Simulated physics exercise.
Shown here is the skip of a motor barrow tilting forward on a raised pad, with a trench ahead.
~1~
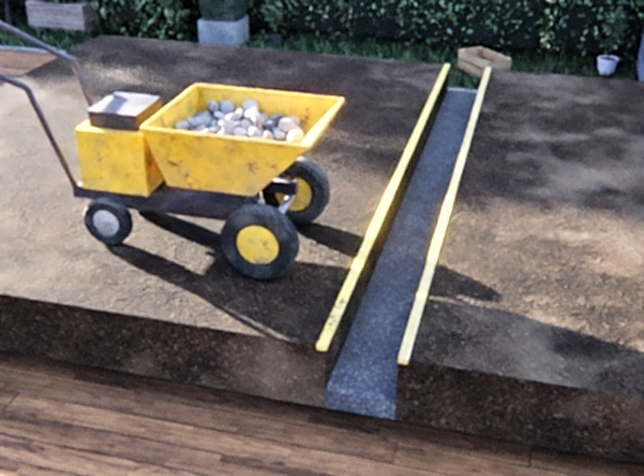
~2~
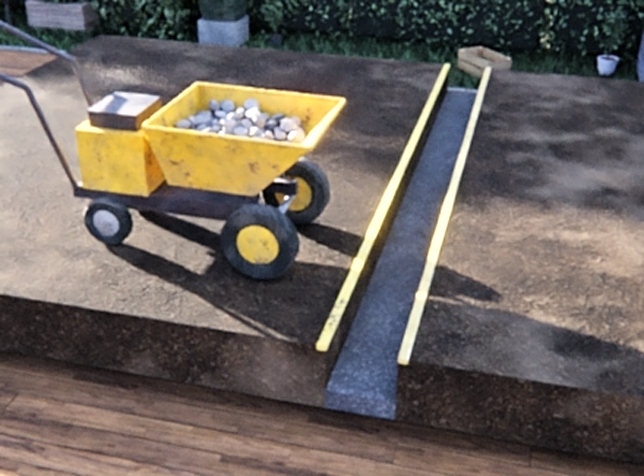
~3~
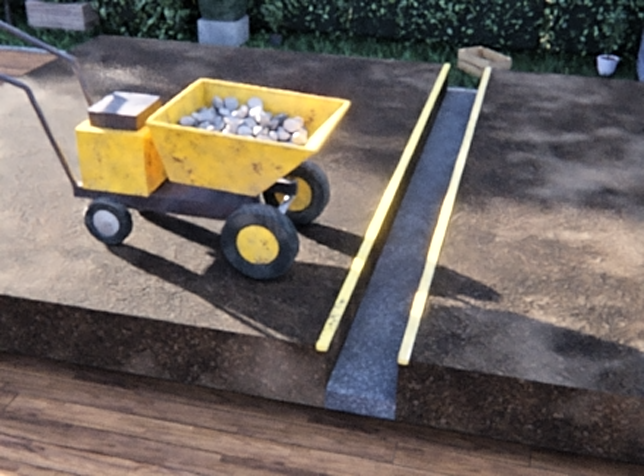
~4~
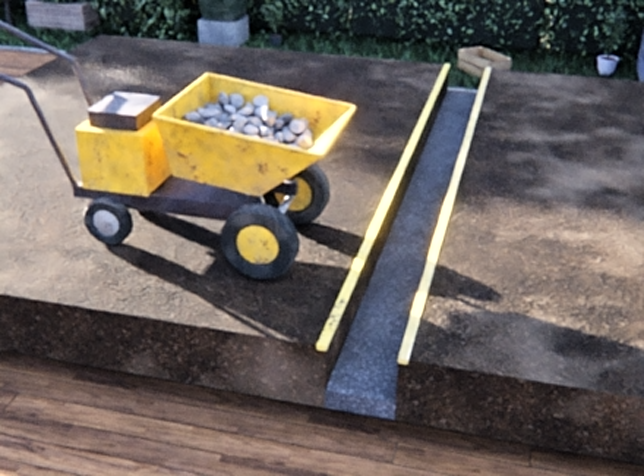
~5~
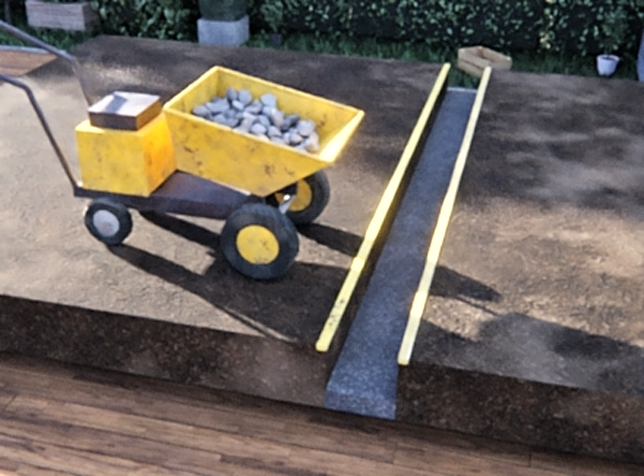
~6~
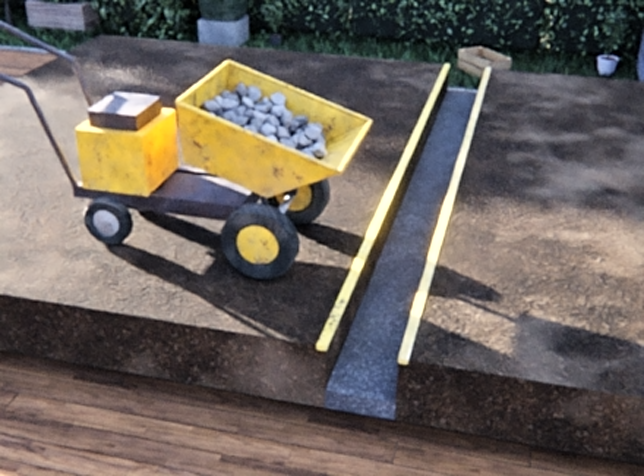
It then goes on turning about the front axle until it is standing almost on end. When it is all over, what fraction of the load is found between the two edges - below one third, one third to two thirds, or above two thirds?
A fraction above two thirds is found there.
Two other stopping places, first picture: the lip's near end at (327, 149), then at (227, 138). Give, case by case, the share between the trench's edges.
Position 1 near 60 %, position 2 near 40 %.
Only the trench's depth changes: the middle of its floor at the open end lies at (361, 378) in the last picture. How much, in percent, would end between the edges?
It lands somewhere near 70 percent.
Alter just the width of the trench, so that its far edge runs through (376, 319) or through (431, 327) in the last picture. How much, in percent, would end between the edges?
Lab note: Case 1 around 10 %, case 2 100 %.
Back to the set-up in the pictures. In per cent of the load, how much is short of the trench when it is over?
I'd estimate about 0 per cent of the load.
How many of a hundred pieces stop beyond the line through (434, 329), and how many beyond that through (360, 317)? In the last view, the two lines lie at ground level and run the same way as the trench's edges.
Roughly 10 and 80 %.
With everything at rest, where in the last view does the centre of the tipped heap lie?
I'd put the middle somewhere around (400, 287).
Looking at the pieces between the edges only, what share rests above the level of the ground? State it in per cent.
Share: Around 0 %.
Soon, skip tipped steeply; all in the skip.
A while on, skip tipped right over; most in the skip; a small part in or heaped over the trench; a stray few beyond it; a stray few falling.
Towards the end, skip tipped right over; a small part in the skip; most in or heaped over the trench; a small part beyond it.
Finally, skip tipped right over; most in or heaped over the trench; a small part beyond it.
